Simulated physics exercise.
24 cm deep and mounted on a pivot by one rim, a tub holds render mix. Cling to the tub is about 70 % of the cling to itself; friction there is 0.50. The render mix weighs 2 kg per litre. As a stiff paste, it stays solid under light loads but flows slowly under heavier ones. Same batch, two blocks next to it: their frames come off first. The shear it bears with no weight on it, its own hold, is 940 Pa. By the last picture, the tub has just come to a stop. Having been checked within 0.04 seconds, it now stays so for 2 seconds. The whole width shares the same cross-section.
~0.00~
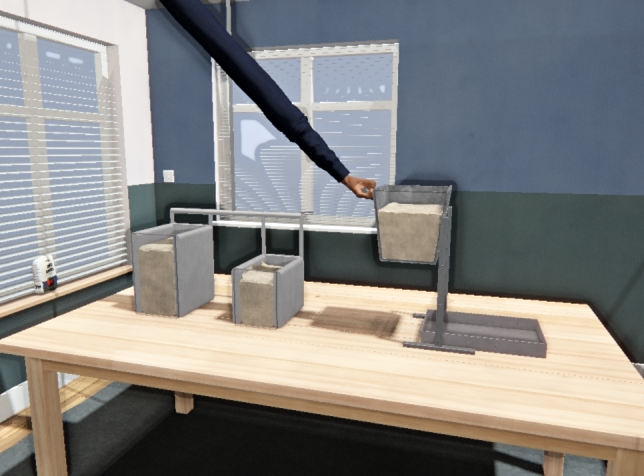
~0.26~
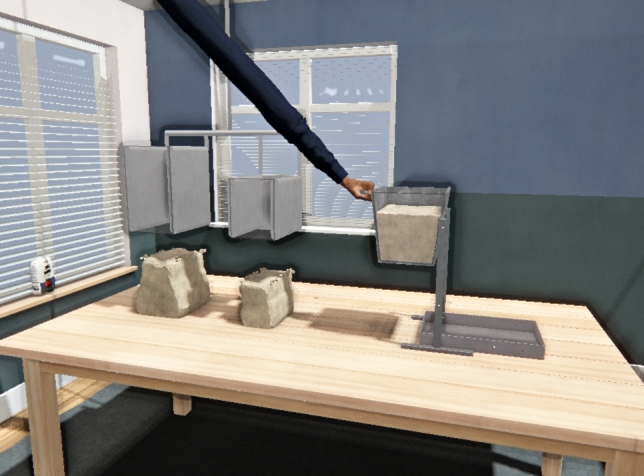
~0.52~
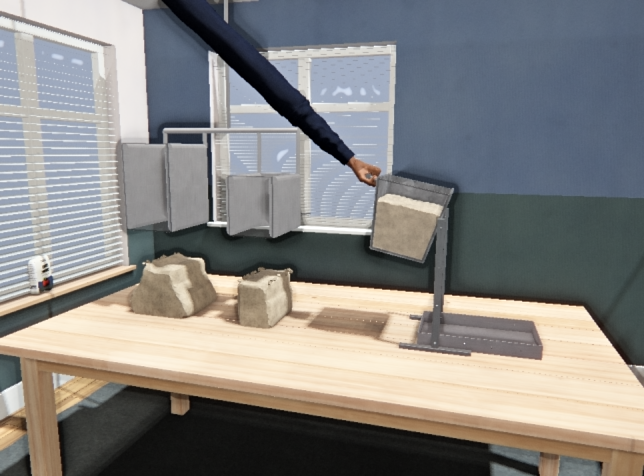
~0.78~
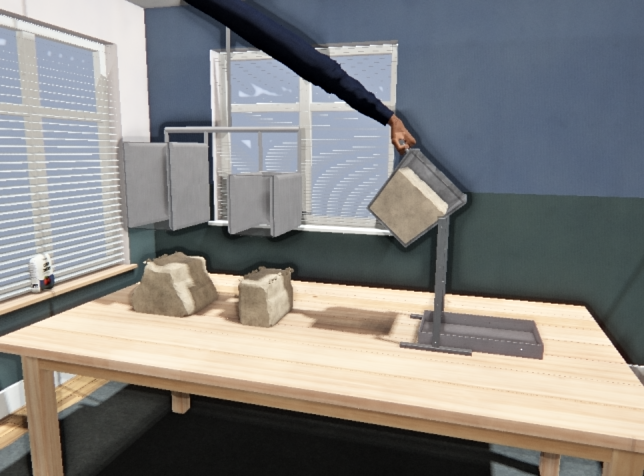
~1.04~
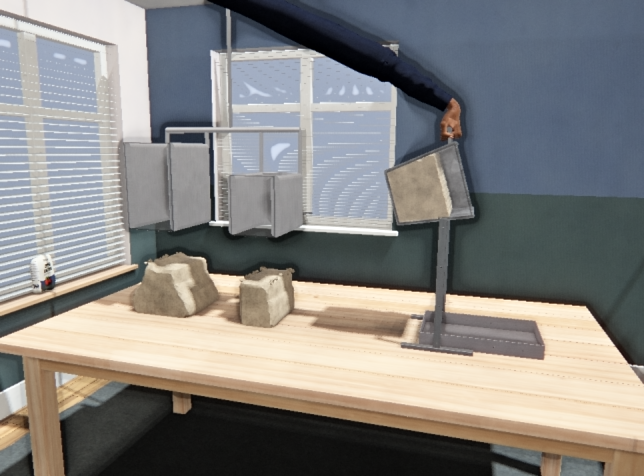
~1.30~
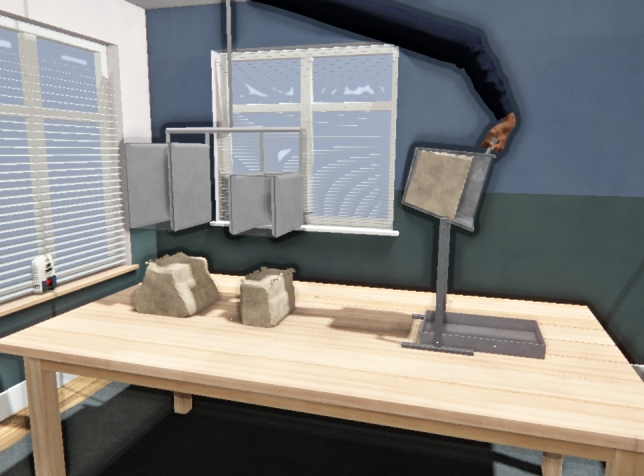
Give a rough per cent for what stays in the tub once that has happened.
Roughly 36 per cent stays in the tub.
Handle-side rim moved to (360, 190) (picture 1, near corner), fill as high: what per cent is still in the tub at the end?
The tub would keep roughly 35 percent.
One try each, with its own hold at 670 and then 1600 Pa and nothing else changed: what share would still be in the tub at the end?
The answers, in order, are 35 % and 95 %.
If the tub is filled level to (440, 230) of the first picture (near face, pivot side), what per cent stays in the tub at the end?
Roughly 50 per cent would still be in the tub at the end.
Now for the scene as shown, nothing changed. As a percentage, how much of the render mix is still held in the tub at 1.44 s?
Some 100 per cent.
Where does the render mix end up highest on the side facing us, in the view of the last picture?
At about (446, 191).
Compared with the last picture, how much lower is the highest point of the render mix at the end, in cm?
12 cm or so.
After 1.44 s, the tub is at 103 degrees and holds 100 %.
After 1.61 s, the tub is at 103 degrees and holds 76 %.
After 1.78 s, the tub is at 103 degrees and holds 40 %.
After 1.95 s, the tub is at 103 degrees and holds 36 %.
After 3.30 s, at the end, the tub is at 103 degrees and holds 36 %.
